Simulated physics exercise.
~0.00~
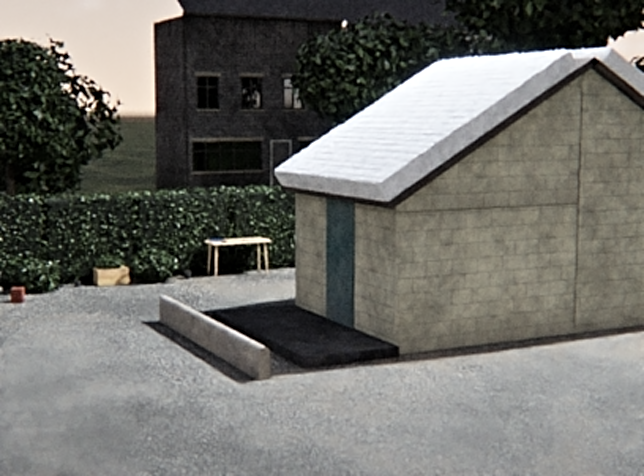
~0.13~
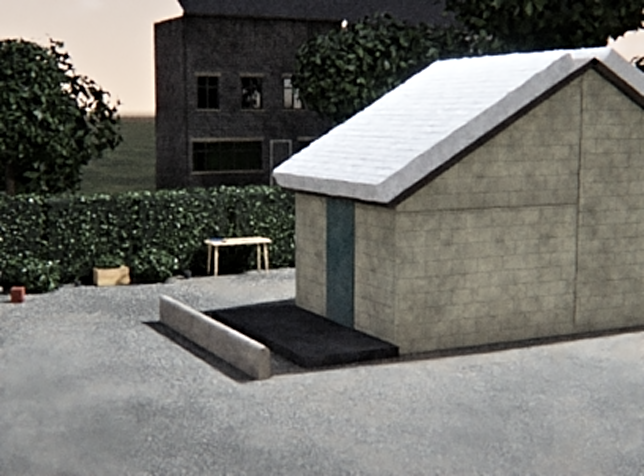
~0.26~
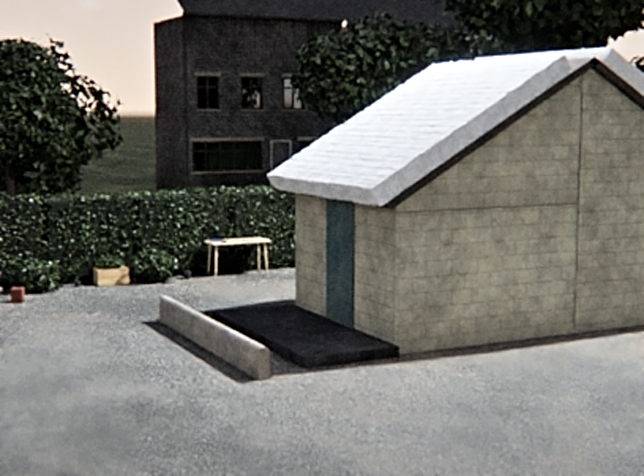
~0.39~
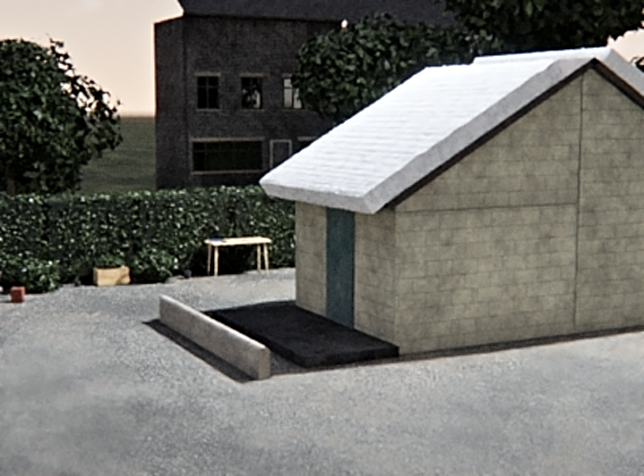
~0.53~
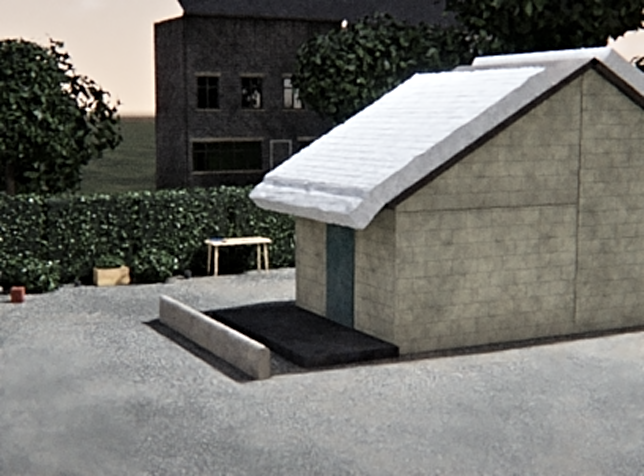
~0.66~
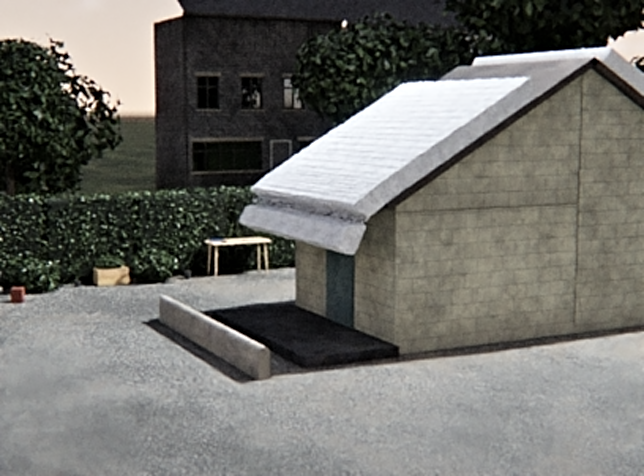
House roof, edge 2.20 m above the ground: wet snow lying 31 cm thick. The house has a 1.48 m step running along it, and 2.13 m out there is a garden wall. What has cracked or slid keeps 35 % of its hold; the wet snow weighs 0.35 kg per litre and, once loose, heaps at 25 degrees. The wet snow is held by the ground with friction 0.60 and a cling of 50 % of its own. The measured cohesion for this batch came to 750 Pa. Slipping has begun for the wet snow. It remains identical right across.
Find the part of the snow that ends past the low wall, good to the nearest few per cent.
Near 45 per cent.
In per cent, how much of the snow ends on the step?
Close to 20 per cent, give or take.
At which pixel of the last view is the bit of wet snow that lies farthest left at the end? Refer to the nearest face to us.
Near (7, 404).
By 1.08 s, 60 % is still on the roof and 0 % is past the low wall.
By 1.59 s, none is still on the roof and 18 % is past the low wall.
By 2.09 s, none is still on the roof and 45 % is past the low wall.
By 2.60 s, none is still on the roof and 45 % is past the low wall.
By 2.80 s, at the end, none is still on the roof and 45 % is past the low wall.
